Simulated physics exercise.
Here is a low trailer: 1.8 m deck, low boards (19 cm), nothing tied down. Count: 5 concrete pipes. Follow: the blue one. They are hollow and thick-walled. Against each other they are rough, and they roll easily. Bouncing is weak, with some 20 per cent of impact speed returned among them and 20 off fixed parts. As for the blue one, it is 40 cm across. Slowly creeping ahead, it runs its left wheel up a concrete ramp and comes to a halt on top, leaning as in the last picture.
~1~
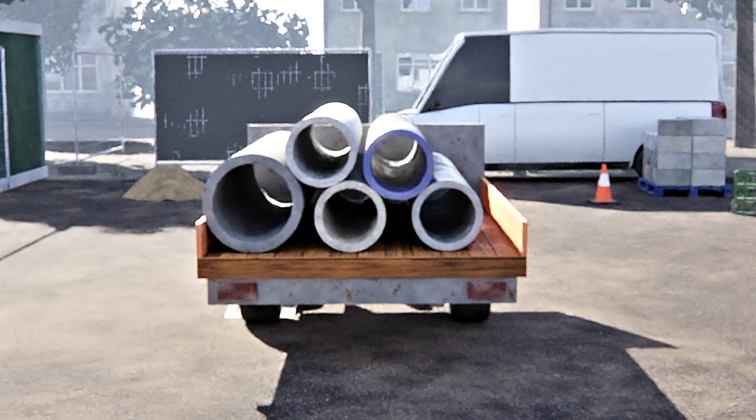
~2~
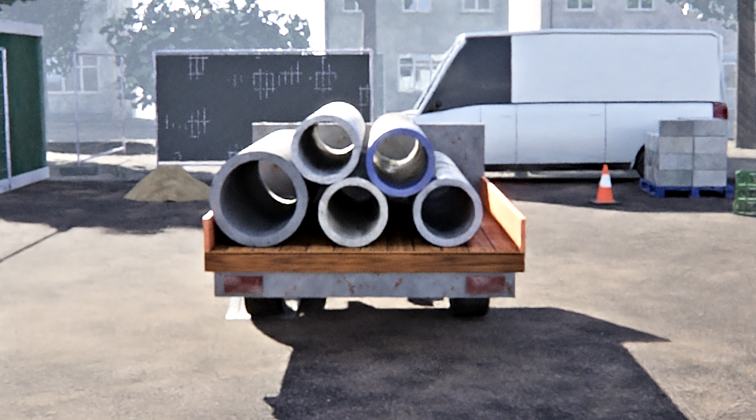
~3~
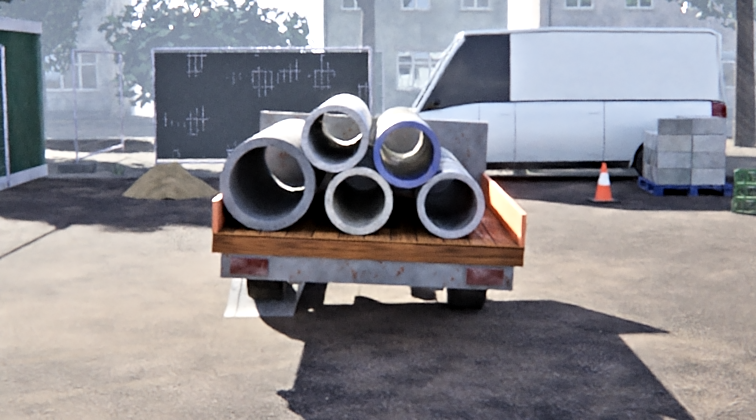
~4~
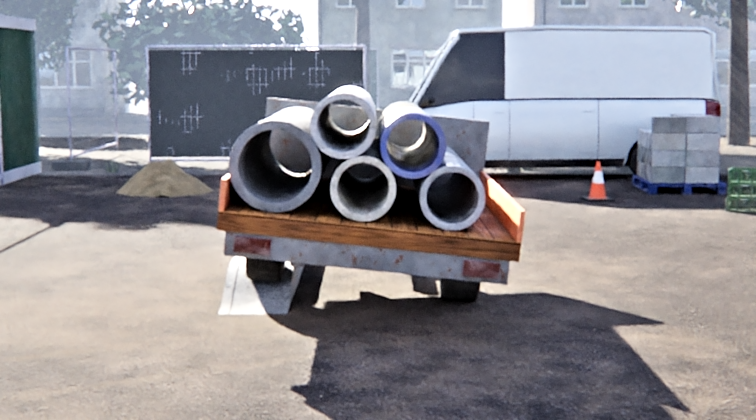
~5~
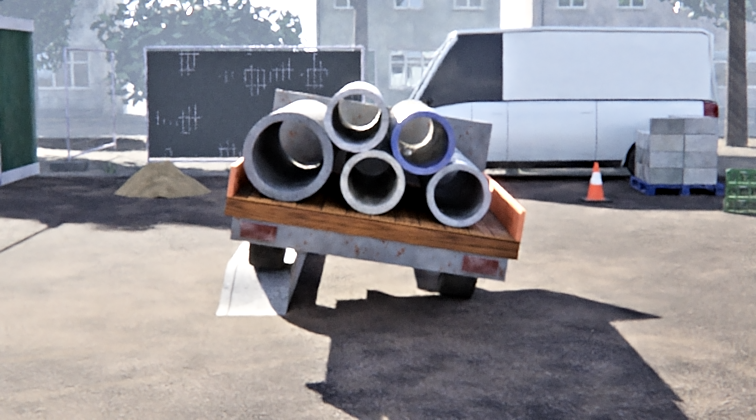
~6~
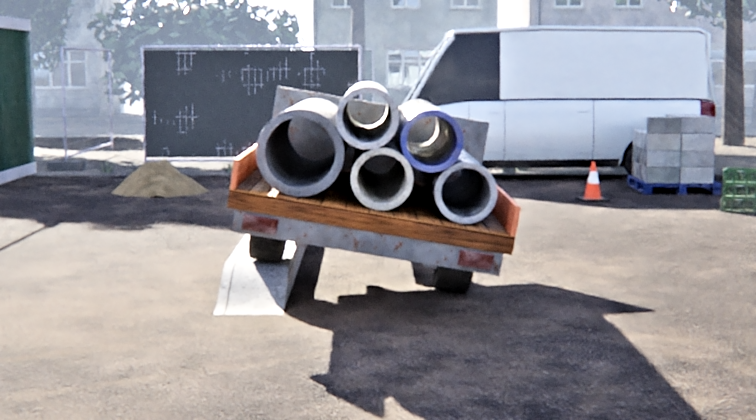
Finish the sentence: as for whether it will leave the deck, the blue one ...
... does so.
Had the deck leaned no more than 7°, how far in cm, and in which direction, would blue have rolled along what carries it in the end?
Roughly 25 cm right.
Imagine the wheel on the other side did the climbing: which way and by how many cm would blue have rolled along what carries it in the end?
Shift: Near 5 cm to the left.
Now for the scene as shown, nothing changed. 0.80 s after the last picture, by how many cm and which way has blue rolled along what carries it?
Blue: 35 to the right.
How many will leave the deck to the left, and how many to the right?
0 left, 1 right.
Then, 0.8 s past the sixth picture, blue is up on others, 35 cm from the right edge, rolling right; 0 of 5 are off.
Then, 1.8 s past the sixth picture, blue is dropping off the right side; 1 of 5 is off.
Finally (4.6 s after the last picture), blue is down on the right; 1 of 5 is off.
